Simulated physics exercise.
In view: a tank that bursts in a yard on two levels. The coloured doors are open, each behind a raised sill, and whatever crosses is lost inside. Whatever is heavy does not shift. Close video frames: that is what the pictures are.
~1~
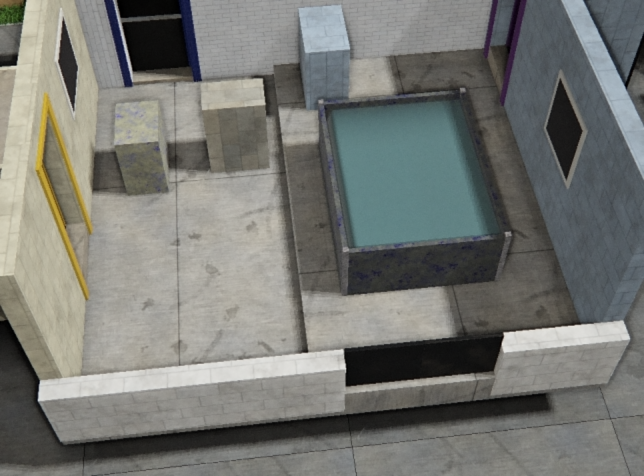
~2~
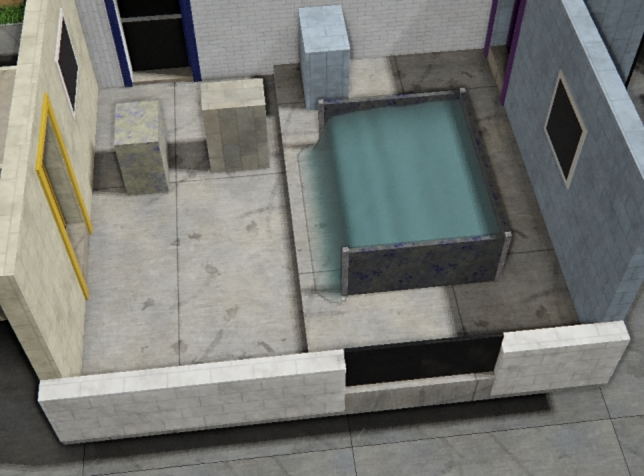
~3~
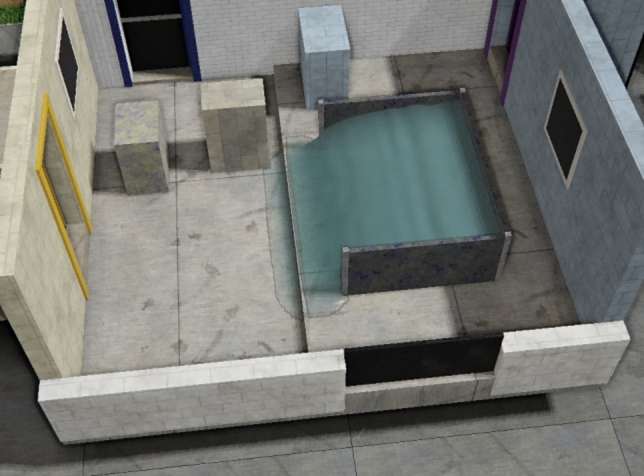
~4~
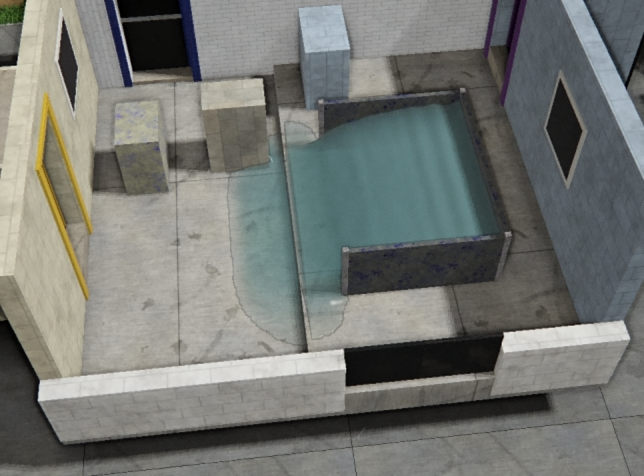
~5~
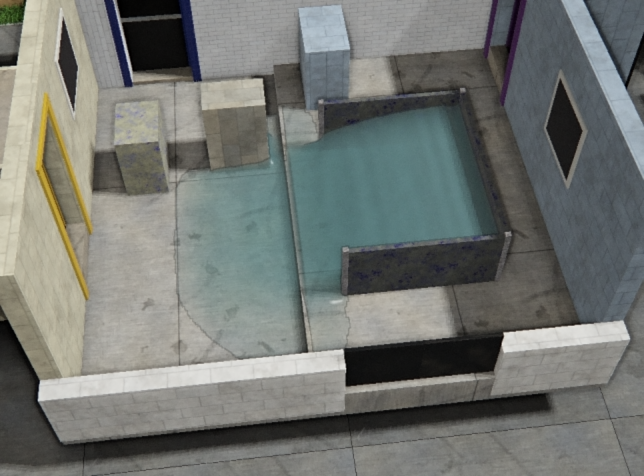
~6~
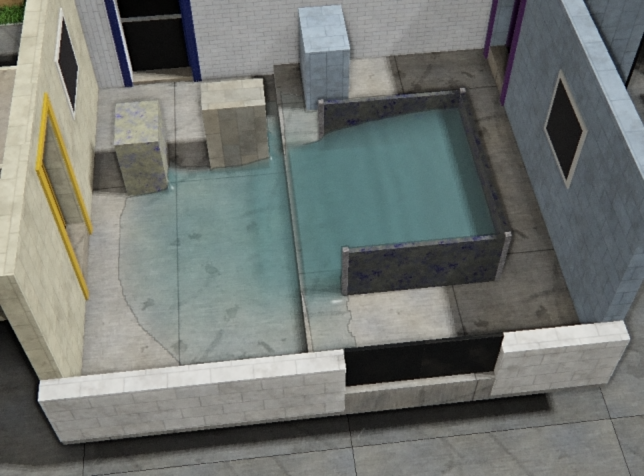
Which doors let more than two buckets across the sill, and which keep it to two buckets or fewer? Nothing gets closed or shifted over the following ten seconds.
The purple door does not top two buckets; the blue door tops two buckets; the yellow door tops two buckets.
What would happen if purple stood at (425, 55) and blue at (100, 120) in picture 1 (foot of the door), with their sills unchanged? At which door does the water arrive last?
That's the purple one.
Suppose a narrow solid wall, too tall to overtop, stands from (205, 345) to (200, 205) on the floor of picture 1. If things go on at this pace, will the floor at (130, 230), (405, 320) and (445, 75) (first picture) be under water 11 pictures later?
The first is inundated, the second inundated and the third still bare.
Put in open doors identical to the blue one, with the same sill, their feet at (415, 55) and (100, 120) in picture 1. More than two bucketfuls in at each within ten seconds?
Going through them as given, the first one remains within the limit and the second one tops the limit.
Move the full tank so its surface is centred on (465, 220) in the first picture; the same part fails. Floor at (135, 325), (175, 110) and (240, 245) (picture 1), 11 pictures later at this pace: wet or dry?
As listed: Under water, wet, covered.
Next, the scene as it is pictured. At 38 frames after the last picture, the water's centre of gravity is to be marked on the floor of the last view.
That comes out near (229, 222).
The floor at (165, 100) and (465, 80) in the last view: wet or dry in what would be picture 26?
Submerged, then untouched.
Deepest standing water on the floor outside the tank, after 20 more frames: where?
I'd mark about pixel (306, 386).
A moment on, water covers 50 % of the floor; the purple door not reached, the blue door not reached, the yellow door over two buckets in.
Next, water covers 55 % of the floor; the purple door not reached, the blue door under two buckets in, the yellow door far over two buckets in.
Then, water covers 60 % of the floor; the purple door not reached, the blue door far over two buckets in, the yellow door far over two buckets in.
Later, water covers 75 % of the floor; the purple door not reached, the blue door far over two buckets in, the yellow door far over two buckets in.
In the end, water covers 90 % of the floor; the purple door wet at the sill, nothing in, the blue door far over two buckets in, the yellow door far over two buckets in.
